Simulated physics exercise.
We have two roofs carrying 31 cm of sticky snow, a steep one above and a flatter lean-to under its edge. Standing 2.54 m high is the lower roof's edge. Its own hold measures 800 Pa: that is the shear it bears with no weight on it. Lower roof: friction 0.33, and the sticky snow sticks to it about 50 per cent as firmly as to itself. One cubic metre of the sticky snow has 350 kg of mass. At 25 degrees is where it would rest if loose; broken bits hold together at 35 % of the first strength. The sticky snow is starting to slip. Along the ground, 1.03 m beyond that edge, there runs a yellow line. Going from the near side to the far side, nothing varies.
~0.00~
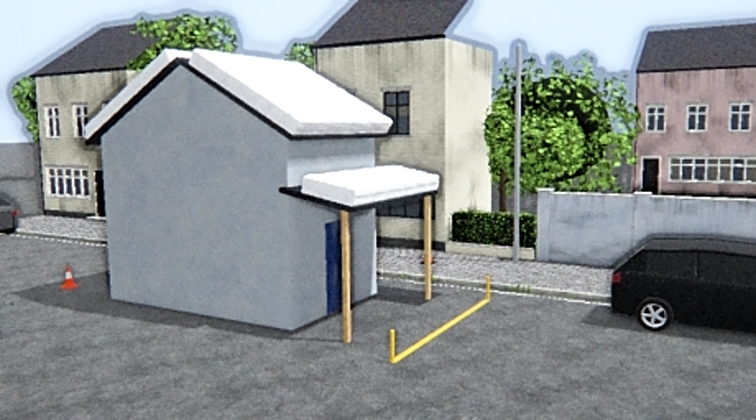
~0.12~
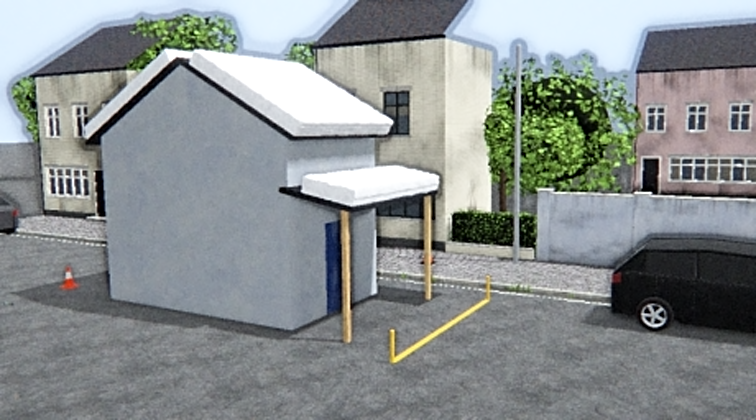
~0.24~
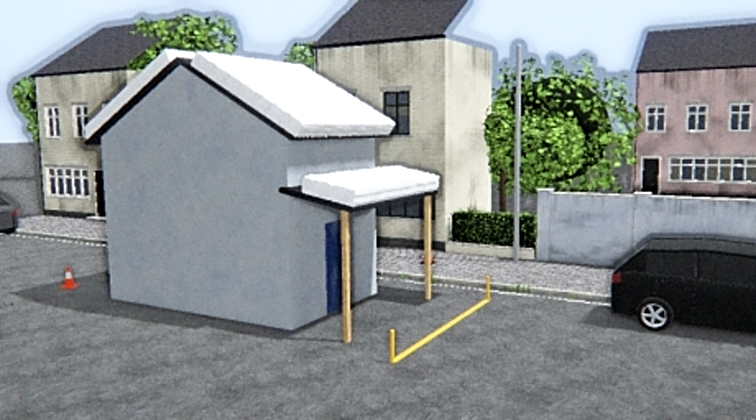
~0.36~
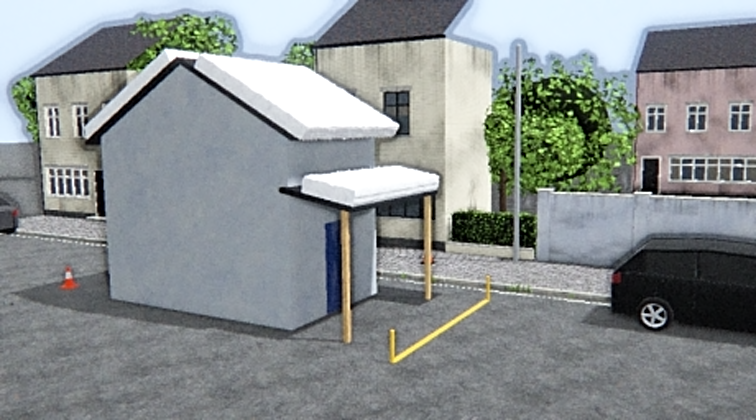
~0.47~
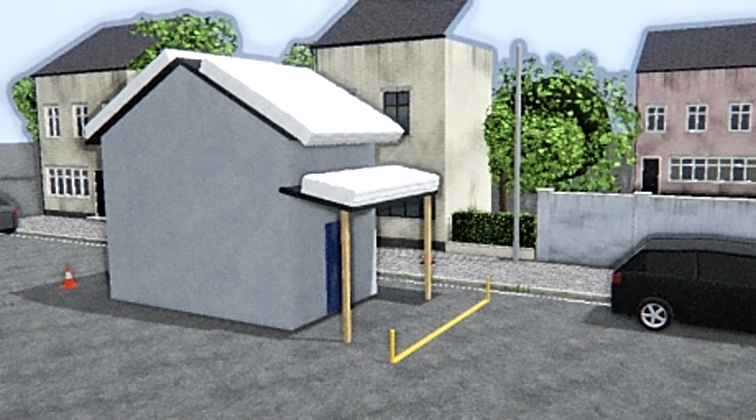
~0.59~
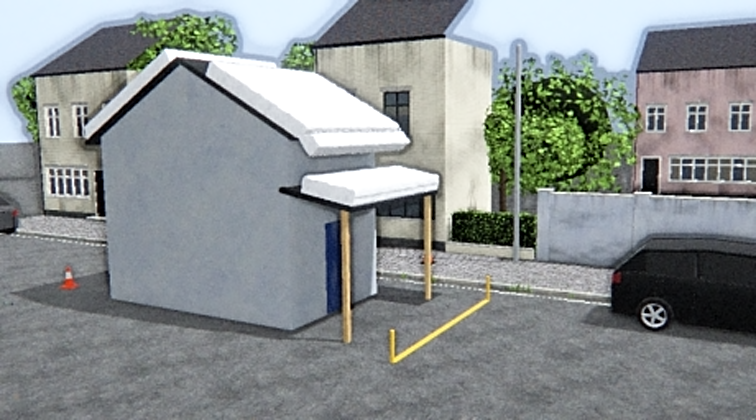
To begin with, thick white snow covers the steep roof of a small grey building and the flatter lean-to beside it, near a yellow line. The upper snow then slides slowly down to the right, pushing past the roof's edge over the lean-to, and finally cracks, while the lower snow barely changes.
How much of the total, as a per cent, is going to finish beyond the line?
I would expect close to 67 percent of the snow beyond the line.
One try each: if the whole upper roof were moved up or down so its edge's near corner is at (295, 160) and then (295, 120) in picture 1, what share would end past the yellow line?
It would be 50 percent for the first setting and 60 percent for the second.
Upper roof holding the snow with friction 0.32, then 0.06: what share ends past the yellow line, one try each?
Roughly 55 per cent first, roughly 70 per cent second.
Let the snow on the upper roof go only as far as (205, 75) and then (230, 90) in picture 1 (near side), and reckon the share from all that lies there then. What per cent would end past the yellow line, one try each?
About 60 per cent the first time and about 45 per cent the second.
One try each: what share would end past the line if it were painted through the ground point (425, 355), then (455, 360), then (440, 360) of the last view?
About 60 %, 45 %, 50 %.
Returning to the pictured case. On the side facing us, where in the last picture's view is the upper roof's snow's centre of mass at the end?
(472, 348) or thereabouts.
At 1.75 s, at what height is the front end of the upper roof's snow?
Roughly 0.2 m.
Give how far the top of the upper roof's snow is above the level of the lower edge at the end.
Roughly 0.6 m.
After 1.12 s, none is below the lower edge and 0 % is past the line.
After 1.75 s, 47 % is below the lower edge and 27 % is past the line.
After 2.37 s, 79 % is below the lower edge and 68 % is past the line.
After 3.00 s, 79 % is below the lower edge and 67 % is past the line.
After 3.20 s, at the end, 79 % is below the lower edge and 67 % is past the line.
